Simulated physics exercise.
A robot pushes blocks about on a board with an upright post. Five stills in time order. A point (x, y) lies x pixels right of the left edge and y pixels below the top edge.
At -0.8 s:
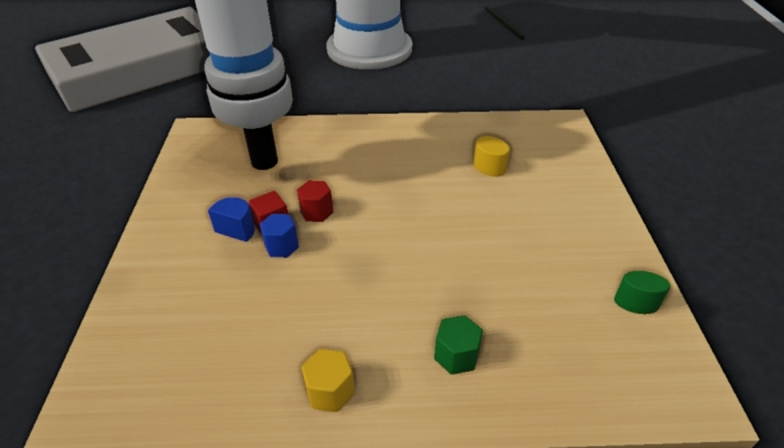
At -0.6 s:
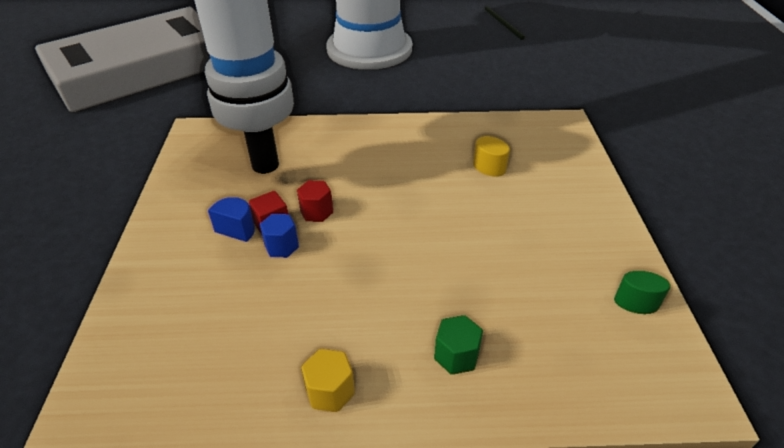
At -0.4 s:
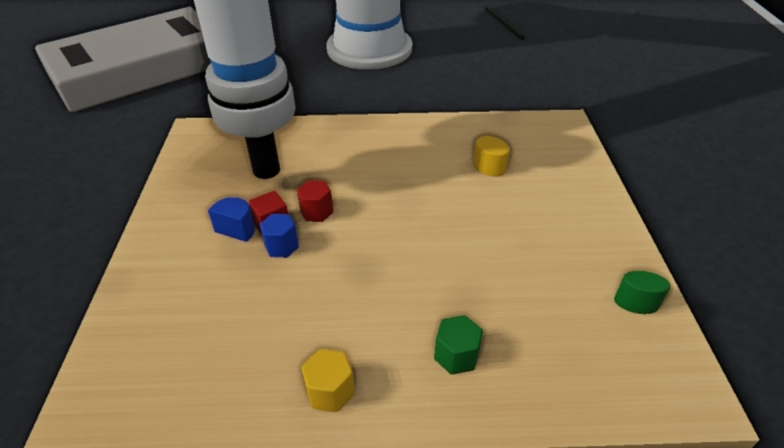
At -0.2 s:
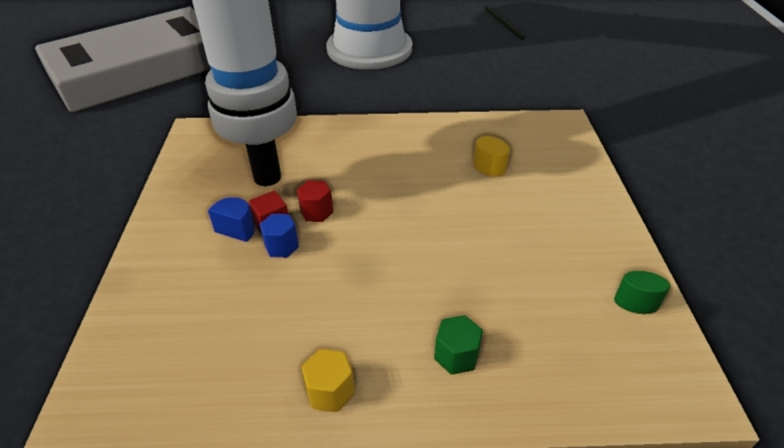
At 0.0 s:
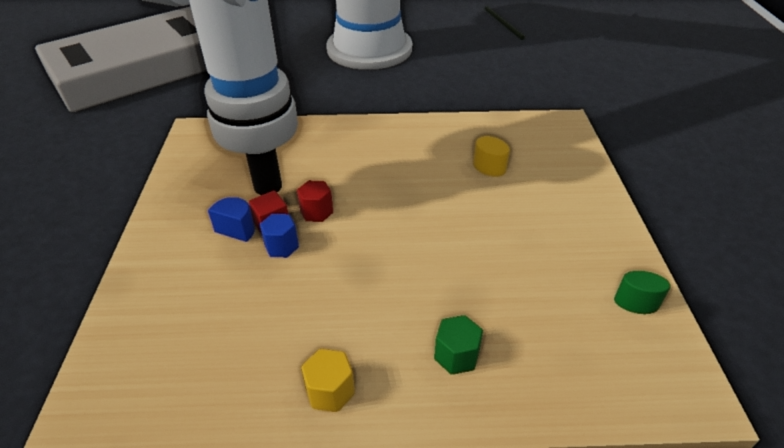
A robot arm's black post crept a short way down the board toward a small cluster of red and blue blocks, while all the blocks, including the yellow and green ones, stayed still.
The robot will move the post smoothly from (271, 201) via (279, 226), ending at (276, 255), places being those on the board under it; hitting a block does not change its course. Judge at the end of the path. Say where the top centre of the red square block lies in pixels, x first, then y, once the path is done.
Just about (264, 256).
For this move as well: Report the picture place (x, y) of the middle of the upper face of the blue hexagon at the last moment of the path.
My best guess is (273, 280).
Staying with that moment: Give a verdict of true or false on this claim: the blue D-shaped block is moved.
False
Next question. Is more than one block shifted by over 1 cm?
Final answer: Yes.
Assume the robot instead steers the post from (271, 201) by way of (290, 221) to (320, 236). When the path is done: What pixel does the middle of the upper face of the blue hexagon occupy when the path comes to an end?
So, by the moment the path ends, you'll find the top centre of the blue hexagon at (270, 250).
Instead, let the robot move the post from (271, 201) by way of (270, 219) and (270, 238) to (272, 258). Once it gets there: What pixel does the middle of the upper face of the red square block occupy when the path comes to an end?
When the path ends, it will be at (270, 259).
On the path given first. Halfway along, post at (276, 212); red square block at (266, 225), turned 35° clockwise; blue hexagon at (275, 248), turned 25° anticlockwise.
At the end, post at (273, 240); blue D-shaped block in place; red square block at (264, 256), turned 25° clockwise; blue hexagon at (273, 280).
